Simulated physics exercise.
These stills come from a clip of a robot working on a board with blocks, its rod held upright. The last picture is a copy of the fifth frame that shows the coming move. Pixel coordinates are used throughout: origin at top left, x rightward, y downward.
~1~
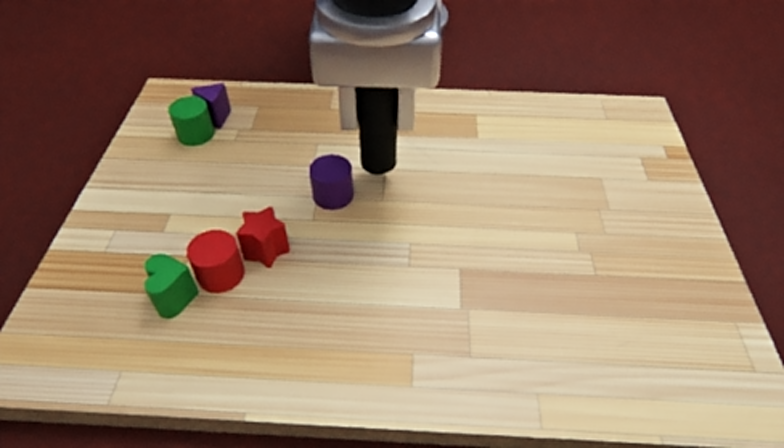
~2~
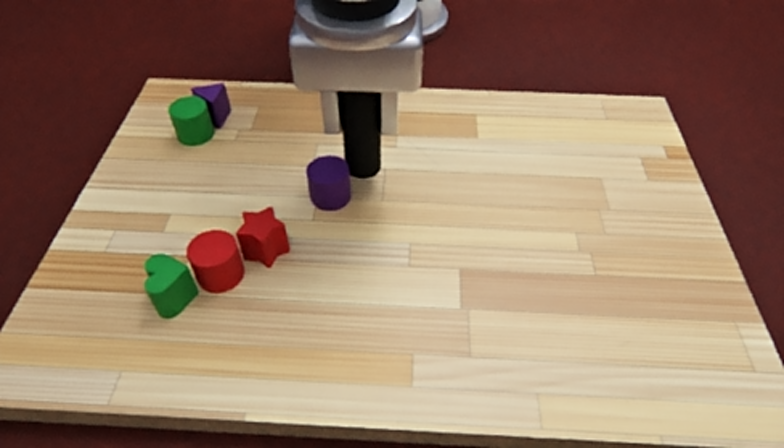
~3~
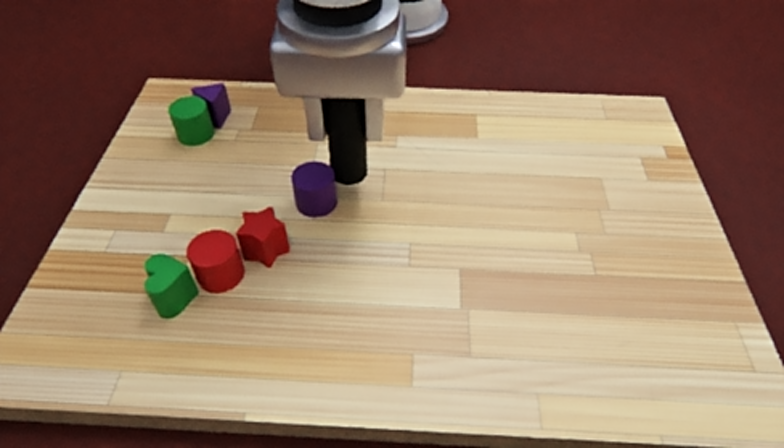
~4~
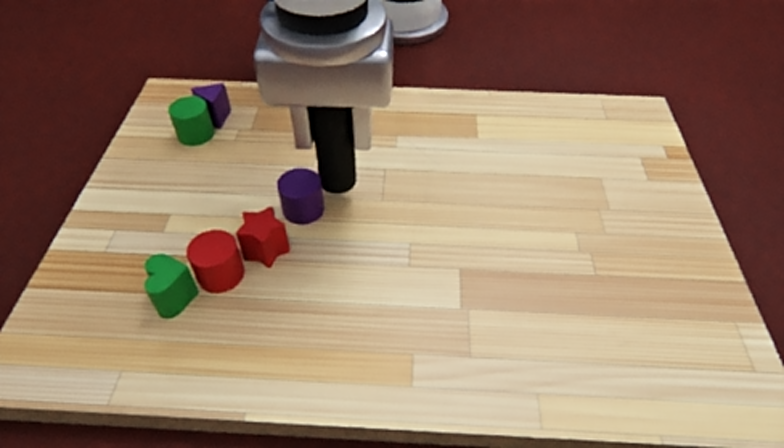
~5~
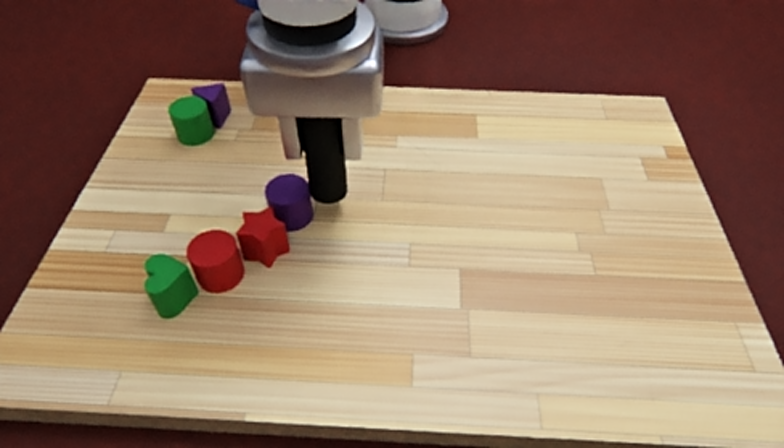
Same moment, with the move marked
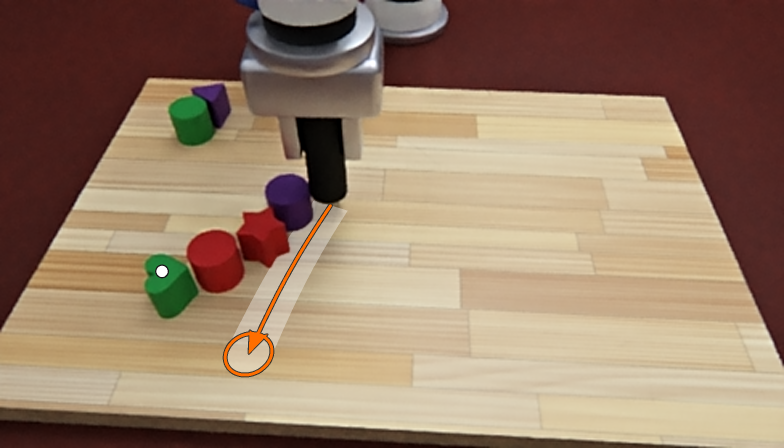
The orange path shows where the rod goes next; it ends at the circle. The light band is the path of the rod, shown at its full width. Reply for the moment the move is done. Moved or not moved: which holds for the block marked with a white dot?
It holds its position.
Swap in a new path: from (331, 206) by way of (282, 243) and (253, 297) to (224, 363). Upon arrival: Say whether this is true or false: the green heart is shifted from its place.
True.
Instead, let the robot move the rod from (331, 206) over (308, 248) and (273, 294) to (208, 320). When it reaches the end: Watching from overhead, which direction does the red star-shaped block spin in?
Looking down on the board, it turns counter-clockwise.
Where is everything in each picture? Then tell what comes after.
Rod tip (378, 163); block tops, green heart (162, 271); red round block (211, 247); red star-shaped block (260, 223); purple round block (330, 168), in the first picture.
Rod (363, 167); purple round block (328, 169), in the second picture.
Rod (349, 173); purple round block (313, 175), in the third picture.
Rod (338, 181); purple round block (299, 182), in the fourth picture.
Rod (329, 191); green heart (162, 271); red round block (211, 247); red star-shaped block (260, 223); purple round block (287, 188), in the fifth picture.
Path on the board, from (331, 206) over (290, 271) to (249, 354); the dot is on the green heart.
The first path, step by step. One third of the way, rod (301, 234); red star-shaped block (249, 225), turned 40° anticlockwise; purple round block (268, 197).
Two thirds of the way, rod (273, 283); red round block (207, 250); red star-shaped block (248, 226), turned 30° anticlockwise; purple round block (268, 197).
At the end, rod (244, 341); green heart in place; red round block (207, 250); red star-shaped block (248, 226), turned 30° anticlockwise; purple round block (268, 197).
